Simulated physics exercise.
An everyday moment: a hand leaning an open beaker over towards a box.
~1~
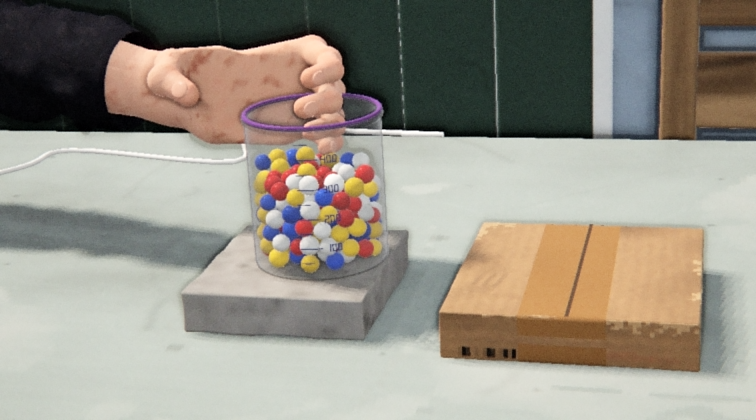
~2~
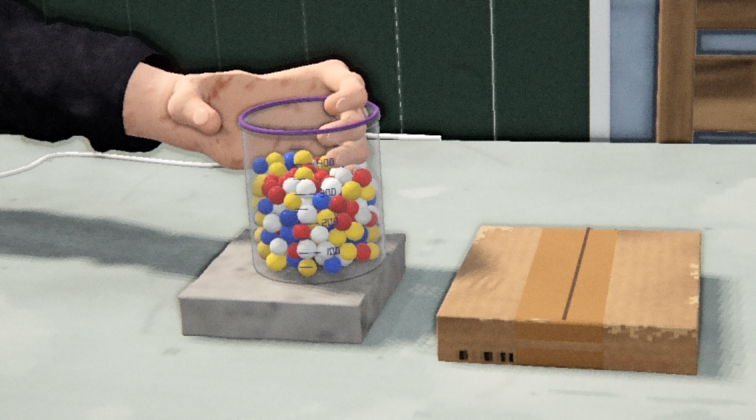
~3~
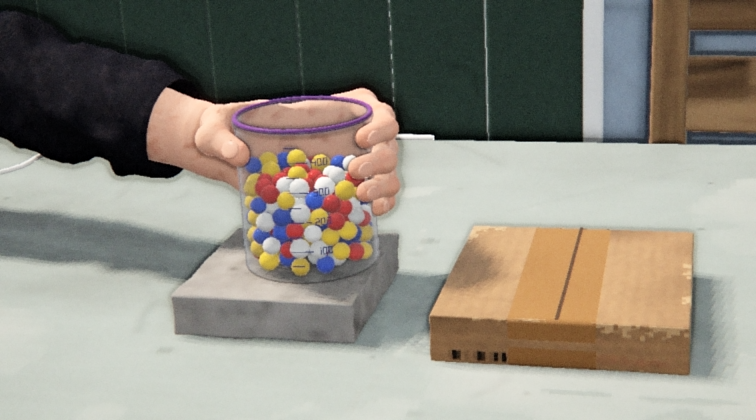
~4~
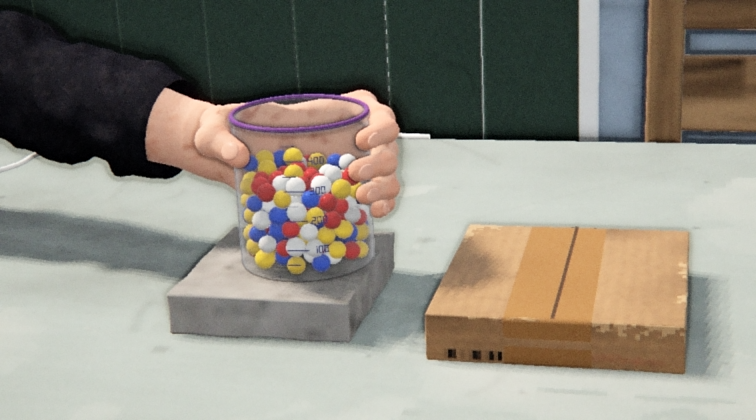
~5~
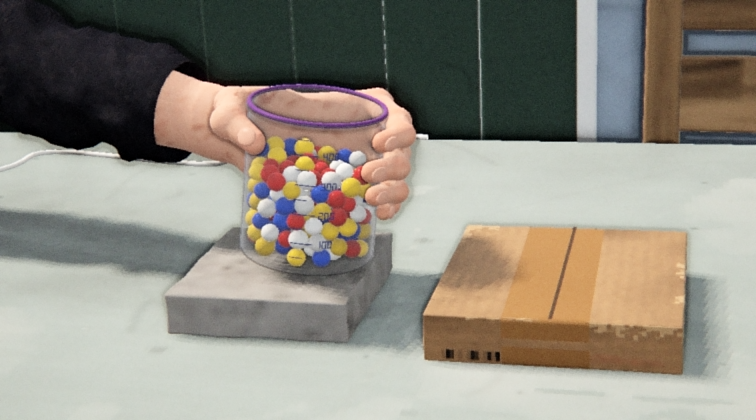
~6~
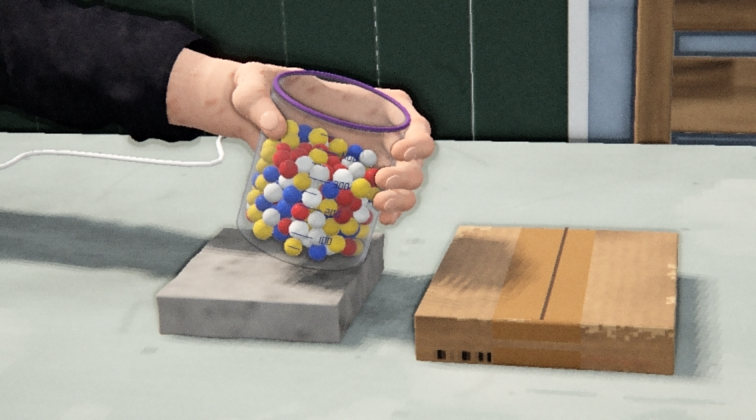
A hand gripped a clear beaker of red, blue, yellow and white beads on a grey block, shifted its hold, then lifted it slightly and leaned it right, towards a cardboard box.
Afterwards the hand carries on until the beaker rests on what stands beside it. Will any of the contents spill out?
Yes.
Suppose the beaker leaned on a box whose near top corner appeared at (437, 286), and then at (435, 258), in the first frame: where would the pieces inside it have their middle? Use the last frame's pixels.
(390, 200) and (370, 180), approximately.
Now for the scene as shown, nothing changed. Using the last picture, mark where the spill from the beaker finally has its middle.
Around pixel (604, 264).
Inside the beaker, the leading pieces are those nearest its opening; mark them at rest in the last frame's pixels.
They come to rest near pixel (518, 252) of the last picture.
Then, 0.45 s on from there, the beaker leans 46°; everything is still inside.
Then, 0.93 s on from there, the beaker leans 74°; everything is still inside.
Then, 1.50 s on from there, the beaker rests on the box at 89°; near a quarter of the round plastic beads out of it.
In the end, the beaker rests on the box at 89°; near half of the round plastic beads out of it.
